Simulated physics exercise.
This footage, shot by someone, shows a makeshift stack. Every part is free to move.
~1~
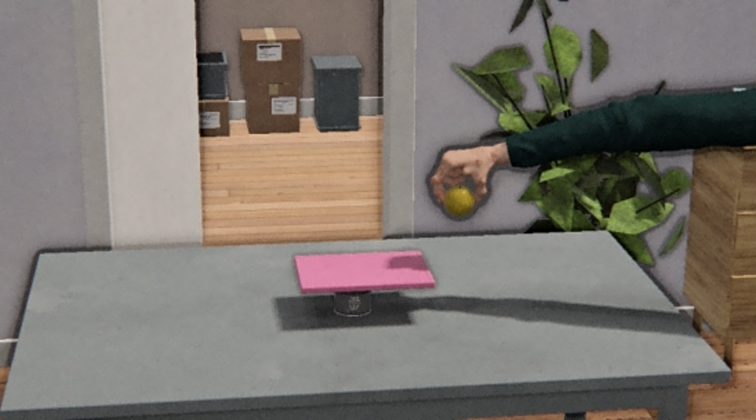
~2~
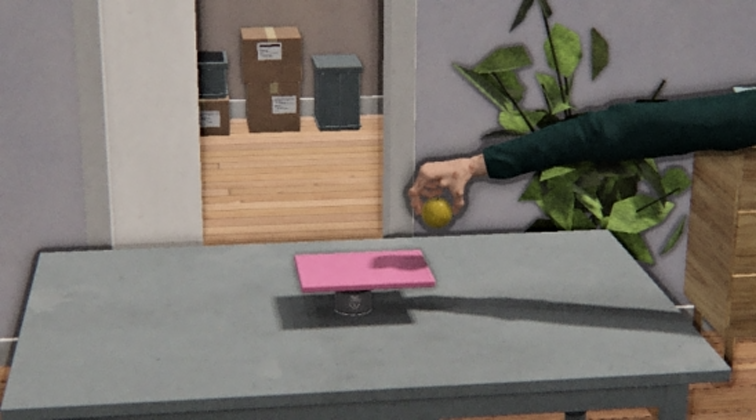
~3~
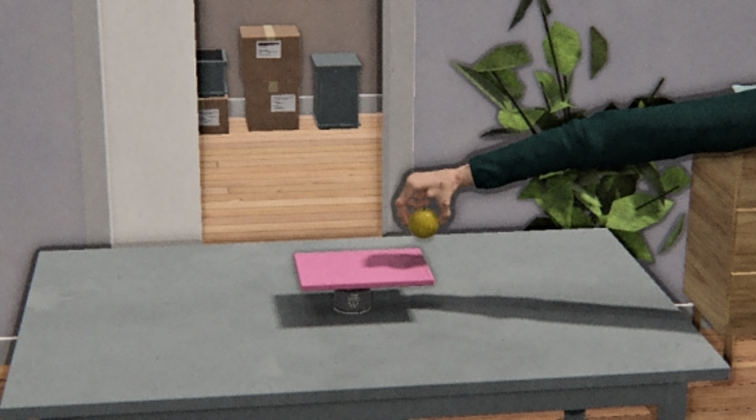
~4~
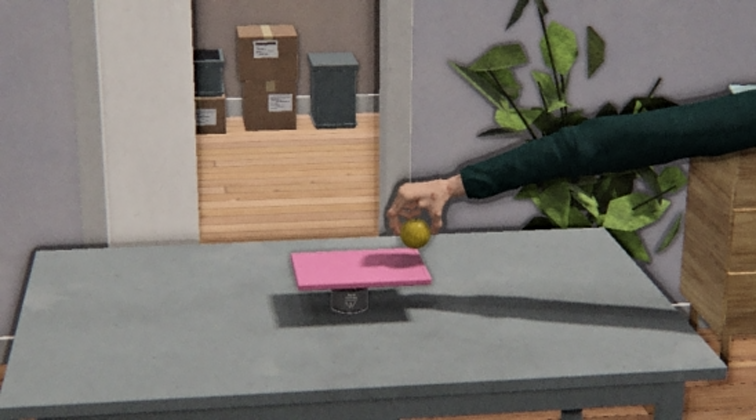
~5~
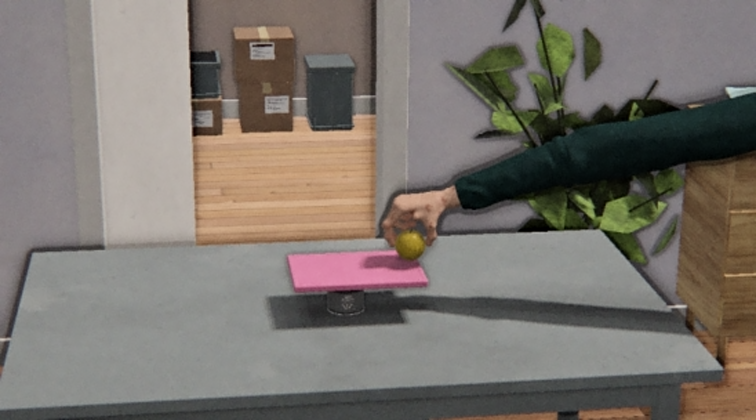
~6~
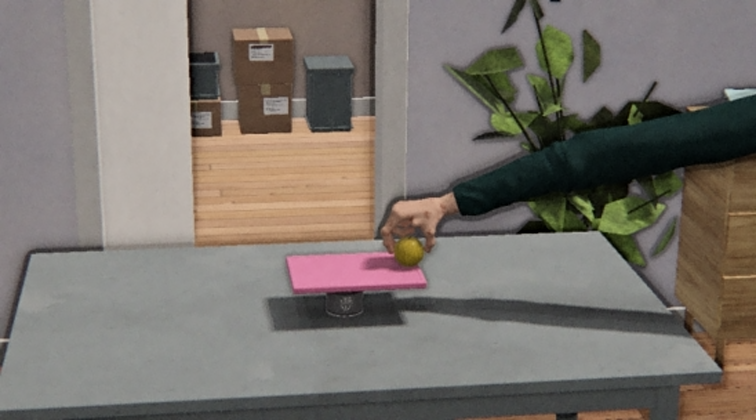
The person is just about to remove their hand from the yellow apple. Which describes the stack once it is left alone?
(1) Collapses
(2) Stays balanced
The answer is 1.
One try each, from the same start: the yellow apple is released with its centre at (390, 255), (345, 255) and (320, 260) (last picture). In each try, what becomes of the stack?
Try one - toppled; try two - upright; try three - upright.
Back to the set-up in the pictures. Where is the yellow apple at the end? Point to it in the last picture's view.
In the final view it sits at roughly (460, 291).
Then, 0.30 s past the last view, yellow apple now fallen; pink lid rocked 42° from its first pose.
Then, 0.50 s past the last view, pink lid rocked 27° from its first pose.
Then, 0.70 s past the last view, pink lid rocked 25° from its first pose.
Finally, fallen, yellow apple; moved from the start, pink lid; grey tin still in place. Final places as the last picture's camera would see them, yellow apple near (461, 291). The stack gives way.
